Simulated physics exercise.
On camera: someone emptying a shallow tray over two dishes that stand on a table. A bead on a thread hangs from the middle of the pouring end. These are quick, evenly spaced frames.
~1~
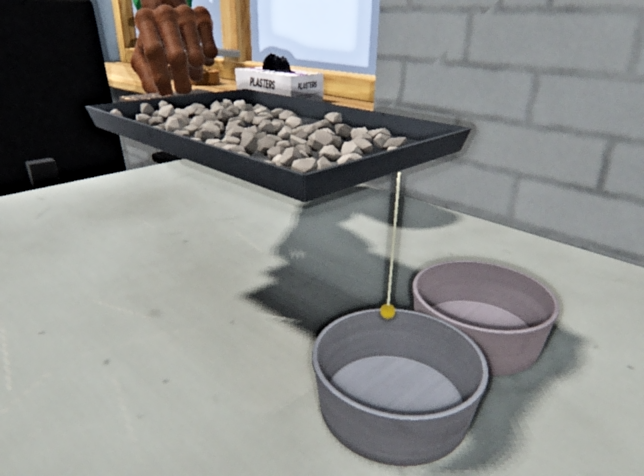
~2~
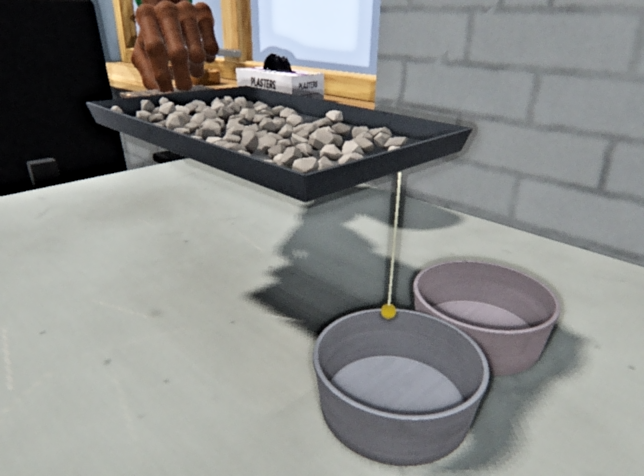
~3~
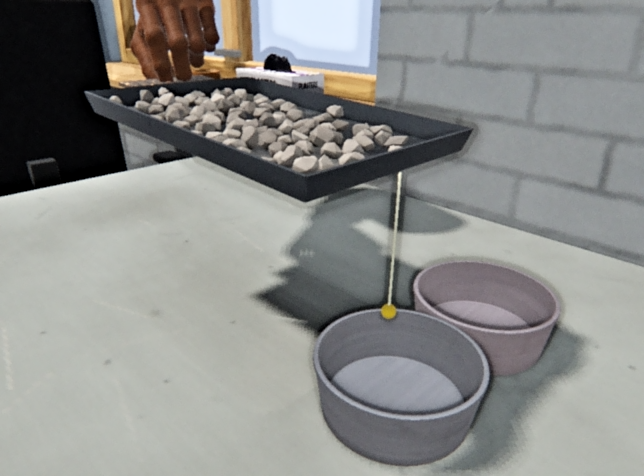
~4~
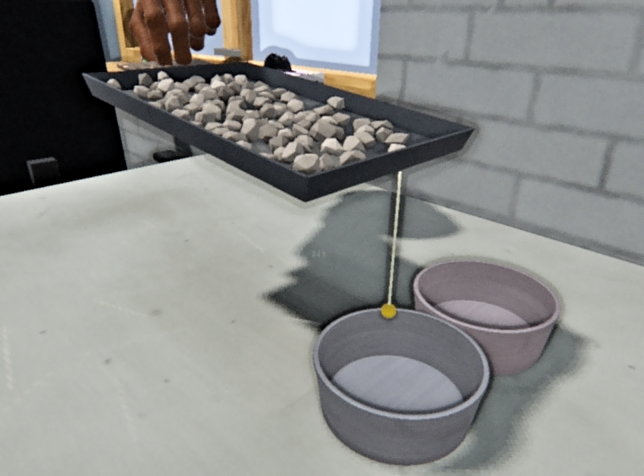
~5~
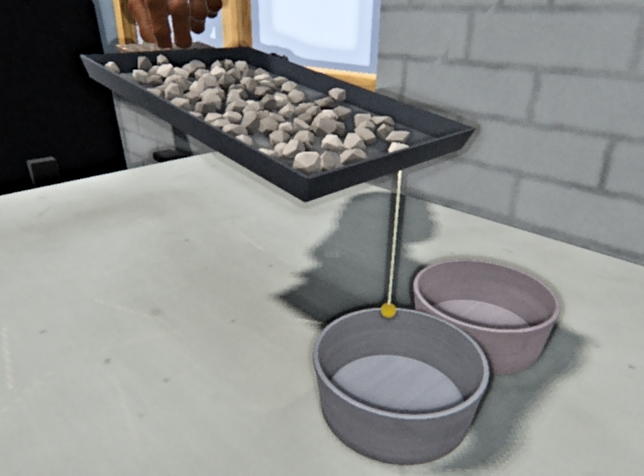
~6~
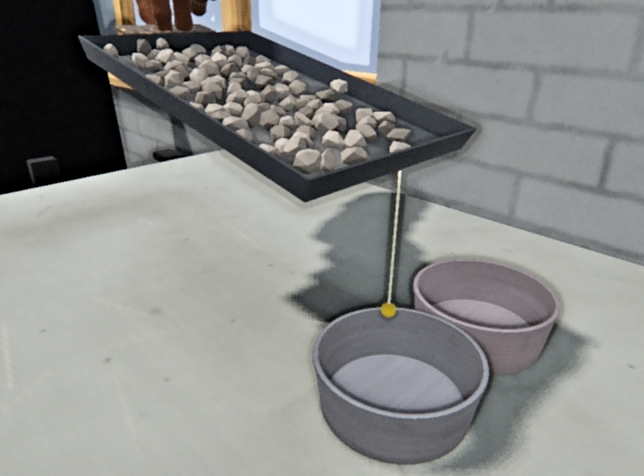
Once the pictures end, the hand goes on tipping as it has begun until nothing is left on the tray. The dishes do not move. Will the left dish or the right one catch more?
The left-hand dish gets more.
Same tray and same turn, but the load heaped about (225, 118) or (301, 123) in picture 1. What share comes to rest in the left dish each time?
Roughly 60 per cent, and 60 per cent.
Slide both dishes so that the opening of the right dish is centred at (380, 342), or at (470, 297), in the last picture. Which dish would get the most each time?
One: The right-hand dish. Two: Left.
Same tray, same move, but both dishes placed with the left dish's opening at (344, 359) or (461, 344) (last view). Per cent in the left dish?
Near 30 % and 60 %.
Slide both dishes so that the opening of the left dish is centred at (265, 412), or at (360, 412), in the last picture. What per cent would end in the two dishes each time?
First some 30, then 90 per cent.
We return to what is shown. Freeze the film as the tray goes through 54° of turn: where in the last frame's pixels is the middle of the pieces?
At about (372, 105).
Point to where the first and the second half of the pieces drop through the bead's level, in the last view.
Early half (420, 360), late half (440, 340).
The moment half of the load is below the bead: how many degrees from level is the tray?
At about 90°.
Soon, tray tipped steeply; all on the tray.
A while on, tray tipped right over; about half on the tray; about a quarter in the left dish; a stray few in the right dish; about a quarter outside both; a small part in the air.
Towards the end, tray tipped past a quarter turn; about half in the left dish; a small part in the right dish; about a third outside both.
Finally, tray tipped past a quarter turn; about half in the left dish; a small part in the right dish; about a third outside both.
